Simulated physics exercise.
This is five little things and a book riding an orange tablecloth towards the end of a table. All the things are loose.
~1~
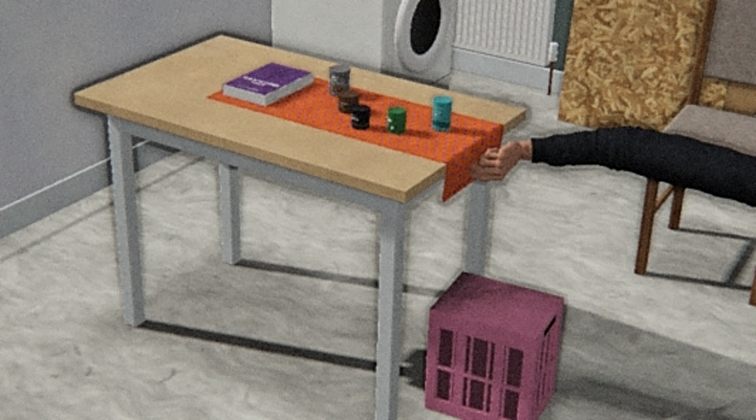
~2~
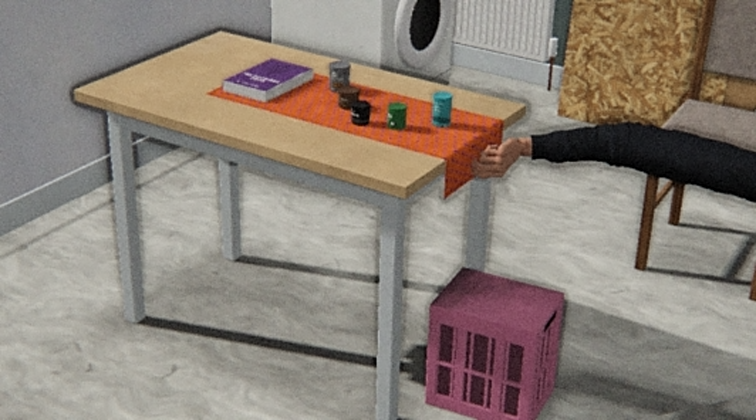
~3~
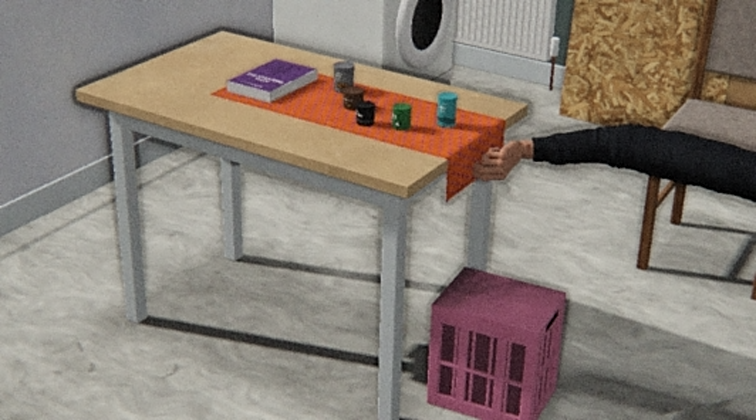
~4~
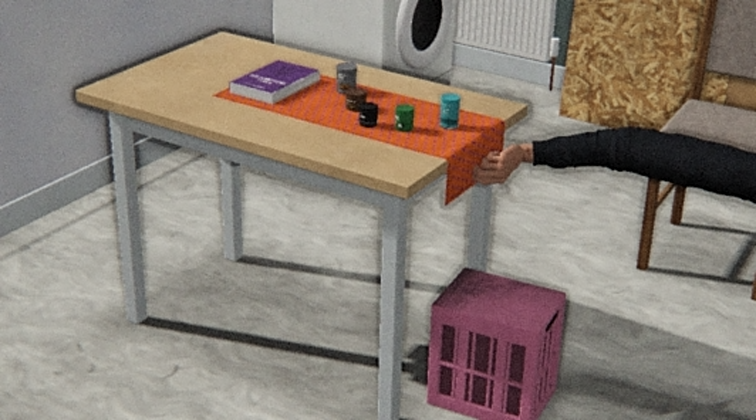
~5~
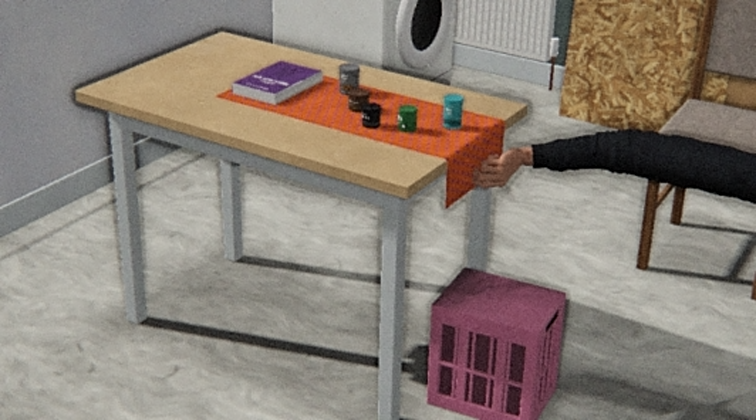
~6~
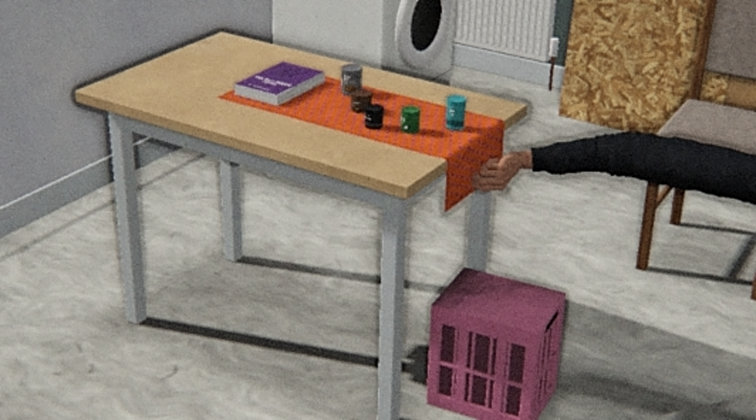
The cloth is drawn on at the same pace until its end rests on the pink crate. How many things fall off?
Over the edge go three.
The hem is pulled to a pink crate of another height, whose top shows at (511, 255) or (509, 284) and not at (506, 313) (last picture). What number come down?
In that case 1 and 2.
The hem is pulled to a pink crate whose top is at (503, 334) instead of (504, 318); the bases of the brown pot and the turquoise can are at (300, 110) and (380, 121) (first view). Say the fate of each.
The brown pot survives, the turquoise can comes down.
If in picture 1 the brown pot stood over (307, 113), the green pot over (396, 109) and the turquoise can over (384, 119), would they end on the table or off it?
The brown pot does not fall; the green pot comes down; the turquoise can drops off.
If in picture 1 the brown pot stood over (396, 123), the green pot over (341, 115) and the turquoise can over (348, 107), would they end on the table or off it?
The brown pot drops off, the green pot stays on, the turquoise can survives.
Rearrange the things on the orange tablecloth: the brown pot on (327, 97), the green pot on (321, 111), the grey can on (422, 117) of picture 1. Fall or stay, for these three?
The brown pot does not fall; the green pot remains up; the grey can tumbles off.
Early on, hem near (472, 256); turquoise can and green pot gone.
Midway, hem on the crate; turquoise can, green pot and black pot gone.
Finally, hem on the crate; turquoise can, green pot and black pot gone. The table loses three.
